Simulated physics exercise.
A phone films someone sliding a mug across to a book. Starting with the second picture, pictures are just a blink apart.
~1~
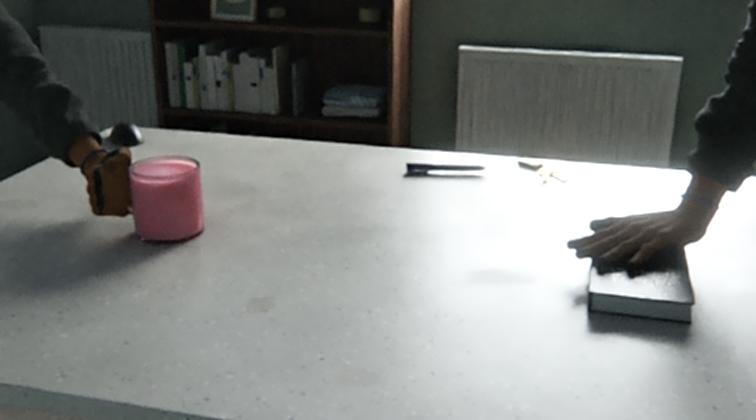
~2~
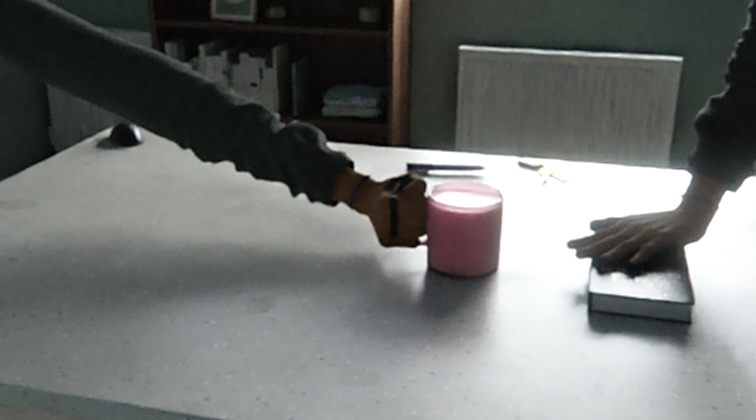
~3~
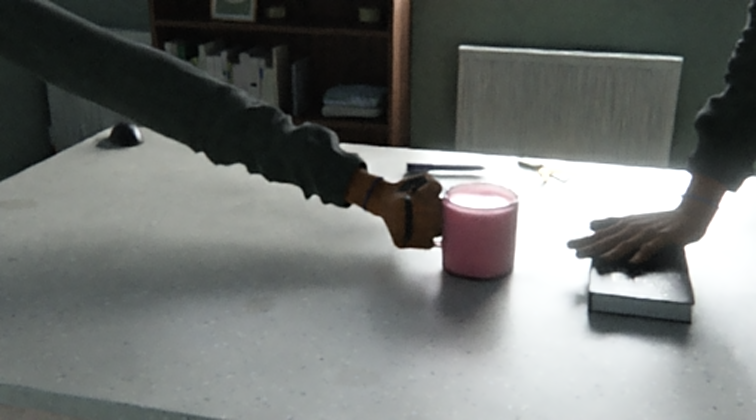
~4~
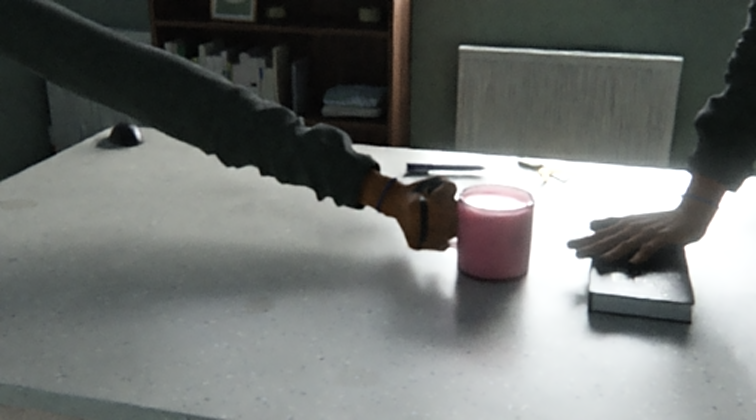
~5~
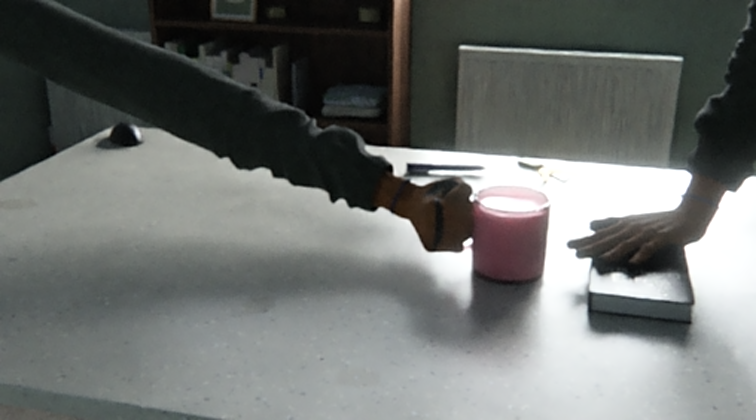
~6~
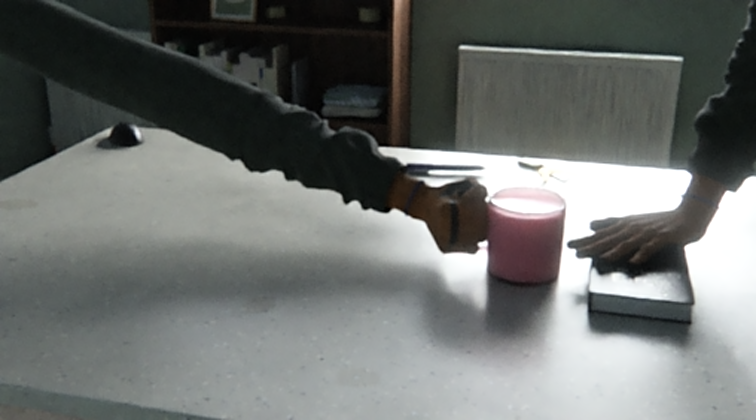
A pink mug, nearly full, slid to the right across a pale table, pushed by one hand, drawing close to a dark book while another hand rested on top of the book.
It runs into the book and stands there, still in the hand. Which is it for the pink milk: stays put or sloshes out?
It sloshes out.
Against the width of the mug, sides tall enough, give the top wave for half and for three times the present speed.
About 10 %, then about 65 %.
Next, the mug meets the book.
After that, the pink milk surges up the wall; it has slopped over.
Finally, the mug stands at the book; it has slopped over.
